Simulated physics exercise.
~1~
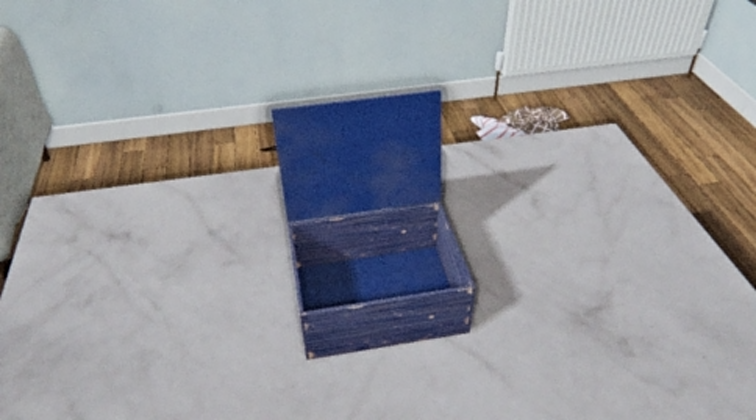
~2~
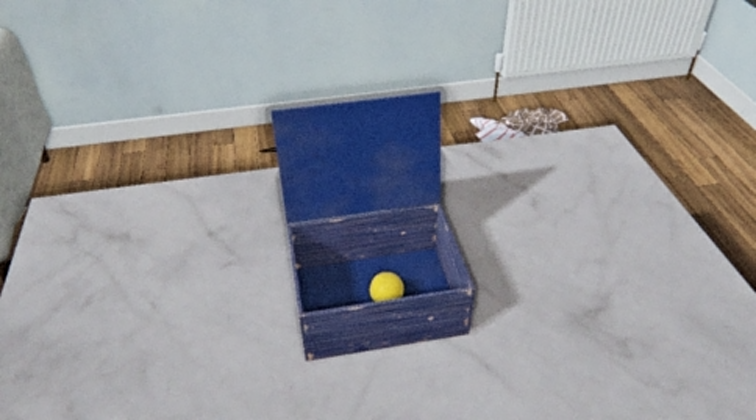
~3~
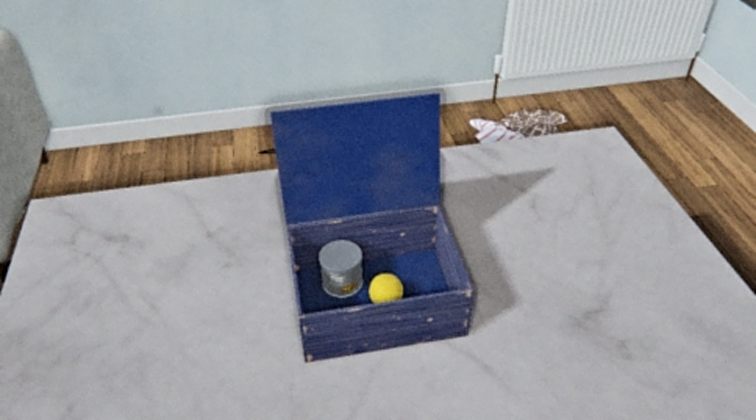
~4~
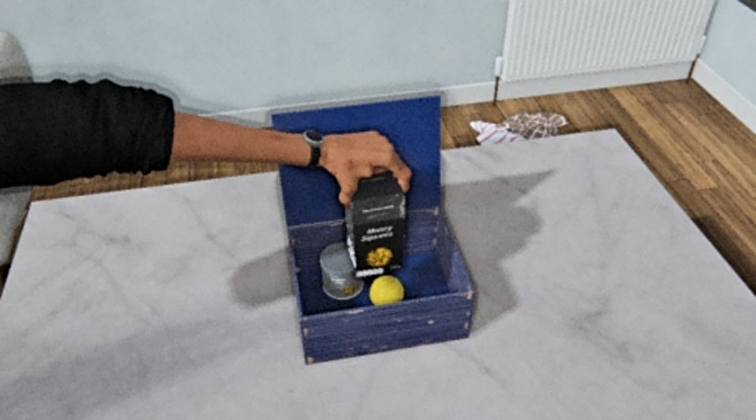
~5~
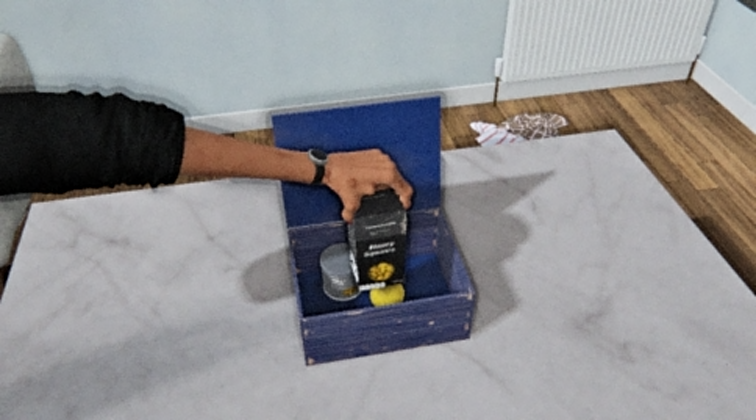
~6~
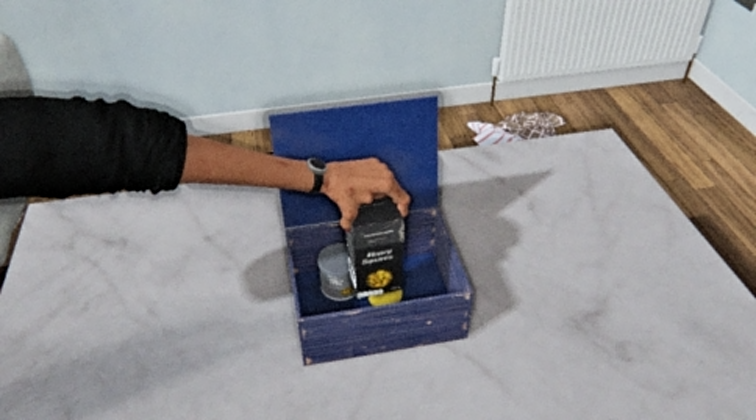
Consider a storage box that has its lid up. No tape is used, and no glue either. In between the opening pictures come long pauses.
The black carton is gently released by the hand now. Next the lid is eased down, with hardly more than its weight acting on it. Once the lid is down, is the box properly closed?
Yes, the box is closed.
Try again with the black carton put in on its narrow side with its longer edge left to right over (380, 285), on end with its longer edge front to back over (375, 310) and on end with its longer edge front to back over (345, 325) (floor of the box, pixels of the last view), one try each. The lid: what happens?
On the first attempt the lid settles shut, on the second it remains open a bit, and on the third it remains open a bit.
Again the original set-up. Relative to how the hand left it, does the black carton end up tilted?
Result: The black carton leans over.
Then, 0.50 s after the last picture, black carton on its side near (354, 305); yellow lemon rolled about its own width.
Then, 1.40 s after the last picture, lid 72° above the rim; black carton on its side near (354, 308); yellow lemon rolled about its own width.
Then, 2.10 s after the last picture, lid 23° above the rim; black carton on its side near (354, 308); yellow lemon rolled about its own width.
At rest, lid shut; tipped over in the box, black carton; moved from the start, yellow lemon; grey tin in place. Seen from the same camera at the end, black carton near (354, 308).
